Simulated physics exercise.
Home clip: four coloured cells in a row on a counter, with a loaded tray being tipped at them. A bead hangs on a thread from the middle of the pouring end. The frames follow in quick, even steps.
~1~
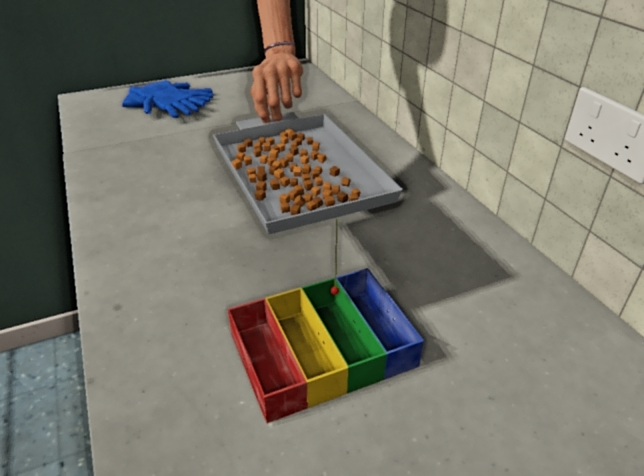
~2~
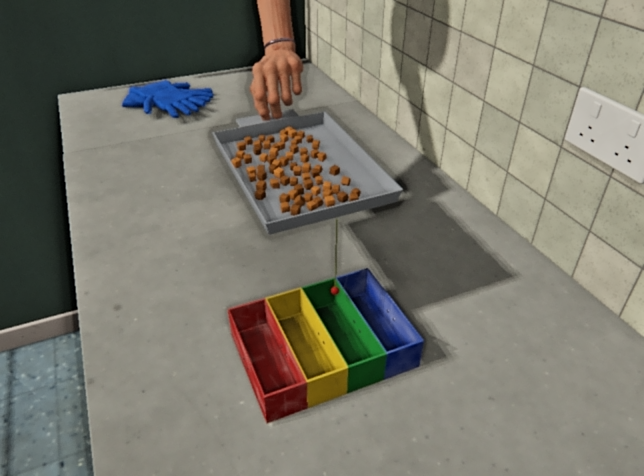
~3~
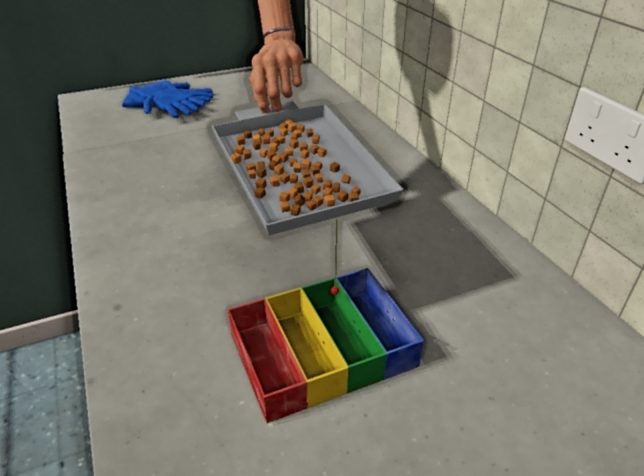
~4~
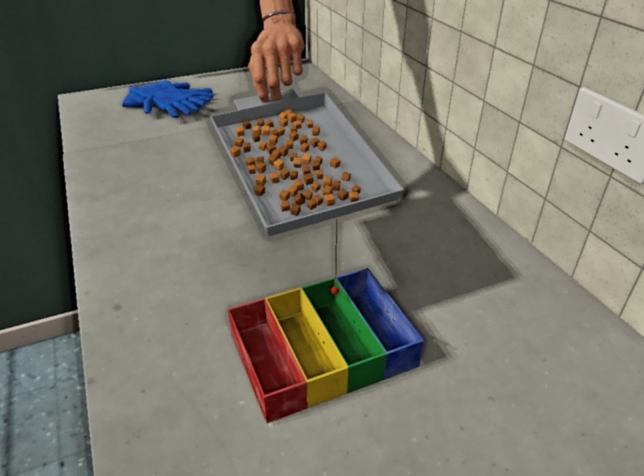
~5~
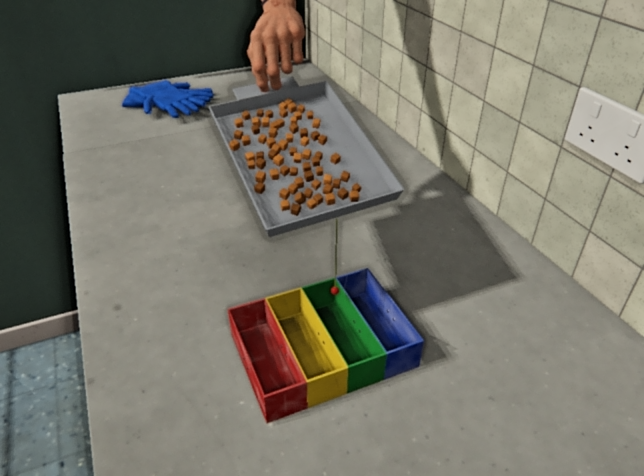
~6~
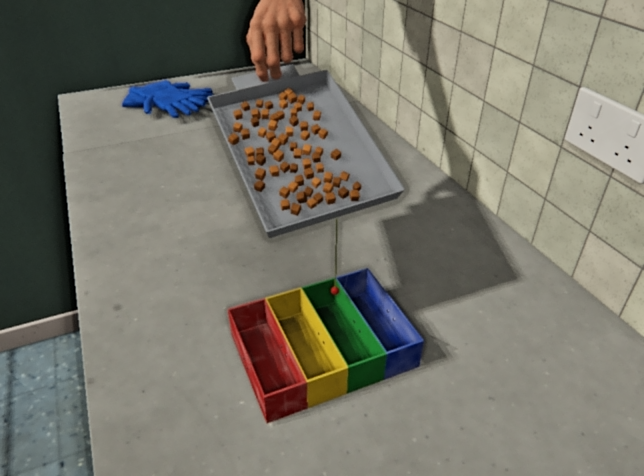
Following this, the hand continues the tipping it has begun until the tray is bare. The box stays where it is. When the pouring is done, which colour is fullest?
Fullest: The yellow cell.
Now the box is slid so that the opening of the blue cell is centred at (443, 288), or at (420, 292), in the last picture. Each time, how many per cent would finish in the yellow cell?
In order: 10 percent and 10 percent.
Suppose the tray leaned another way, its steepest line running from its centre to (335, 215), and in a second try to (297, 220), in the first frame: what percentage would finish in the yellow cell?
About 30 and 50 percent.
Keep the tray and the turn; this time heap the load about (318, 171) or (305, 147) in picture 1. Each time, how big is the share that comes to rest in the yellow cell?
Some 30 and then some 40 per cent.
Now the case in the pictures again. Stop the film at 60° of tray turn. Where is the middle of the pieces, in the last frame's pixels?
Near (301, 192).
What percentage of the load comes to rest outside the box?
About 0 per cent.
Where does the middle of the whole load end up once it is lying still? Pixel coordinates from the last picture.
I'd place the middle at about (315, 369).
Soon, tray tipped steeply; all on the tray.
A while on, tray tipped right over; nearly all on the tray; a stray few in the red cell; a stray few in the yellow cell.
Towards the end, tray tipped past a quarter turn; about half in the yellow cell; about a quarter in the red cell; about a quarter in the green cell; a small part in the blue cell.
Finally, tray tipped past a quarter turn; about half in the yellow cell; about a quarter in the red cell; about a quarter in the green cell; a small part in the blue cell.
